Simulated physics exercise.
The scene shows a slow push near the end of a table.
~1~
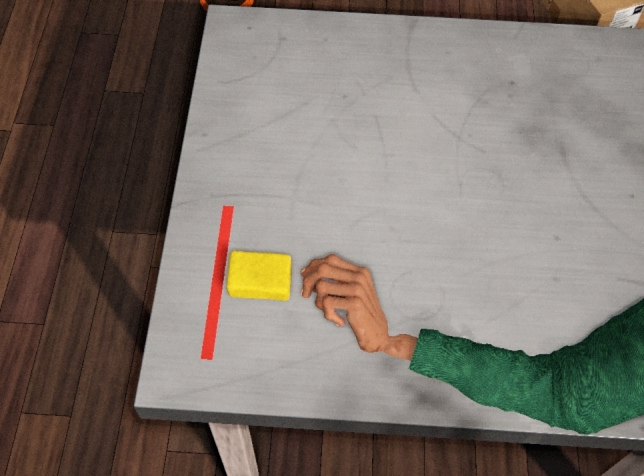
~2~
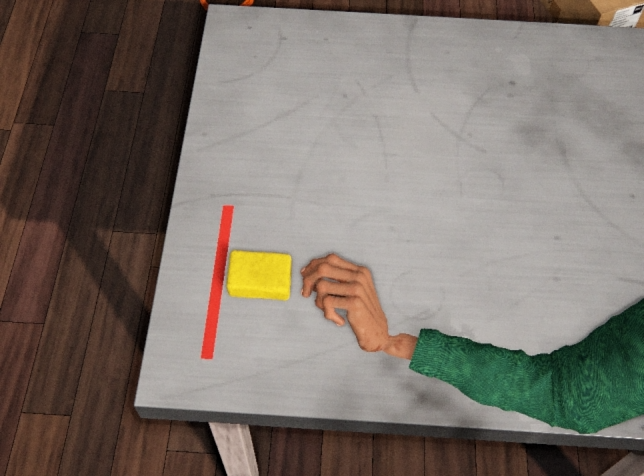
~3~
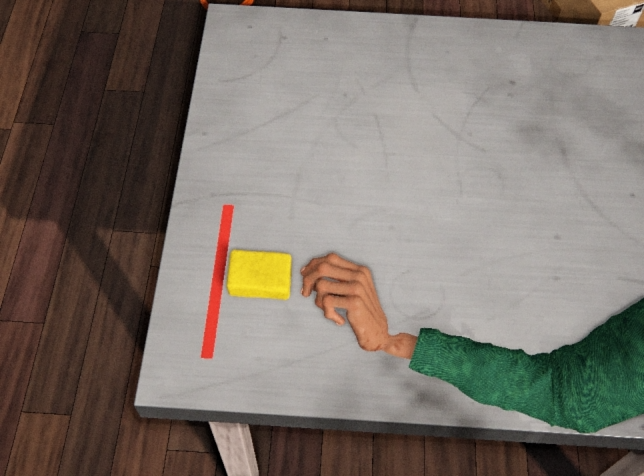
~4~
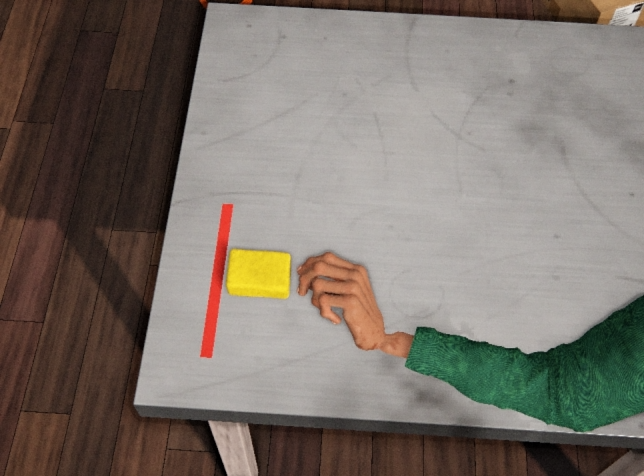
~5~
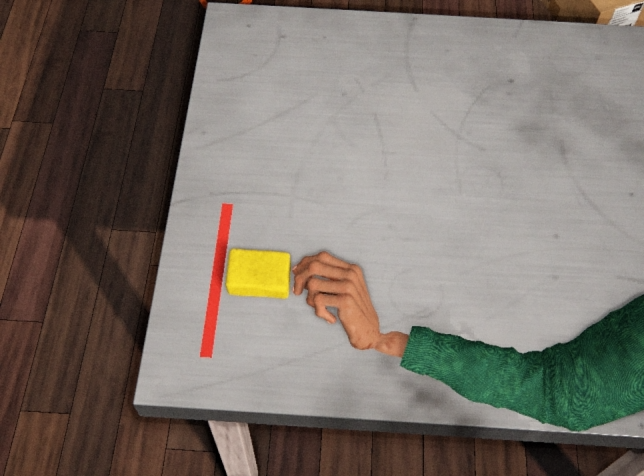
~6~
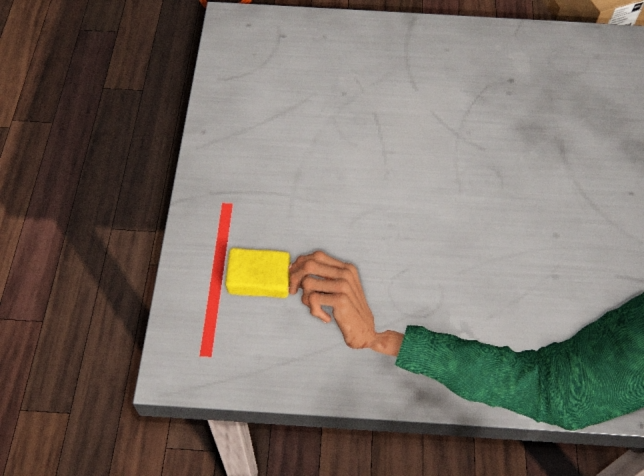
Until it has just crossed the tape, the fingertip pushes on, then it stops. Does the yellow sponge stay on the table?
Yes, it stays on the table.
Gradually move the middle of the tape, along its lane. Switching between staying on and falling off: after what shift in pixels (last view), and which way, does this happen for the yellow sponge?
Looks like close to 24 pixels, moving left.
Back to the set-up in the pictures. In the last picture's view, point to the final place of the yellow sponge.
It ends up close to (179, 268).
Then, 0.36 s after the last picture, yellow sponge moved a little near (235, 272).
Then, 0.70 s after the last picture, yellow sponge moved about its own width near (209, 270).
Then, 1.02 s after the last picture, yellow sponge moved about its own width near (185, 268).
At rest, the yellow sponge is still on the table, near (179, 268).
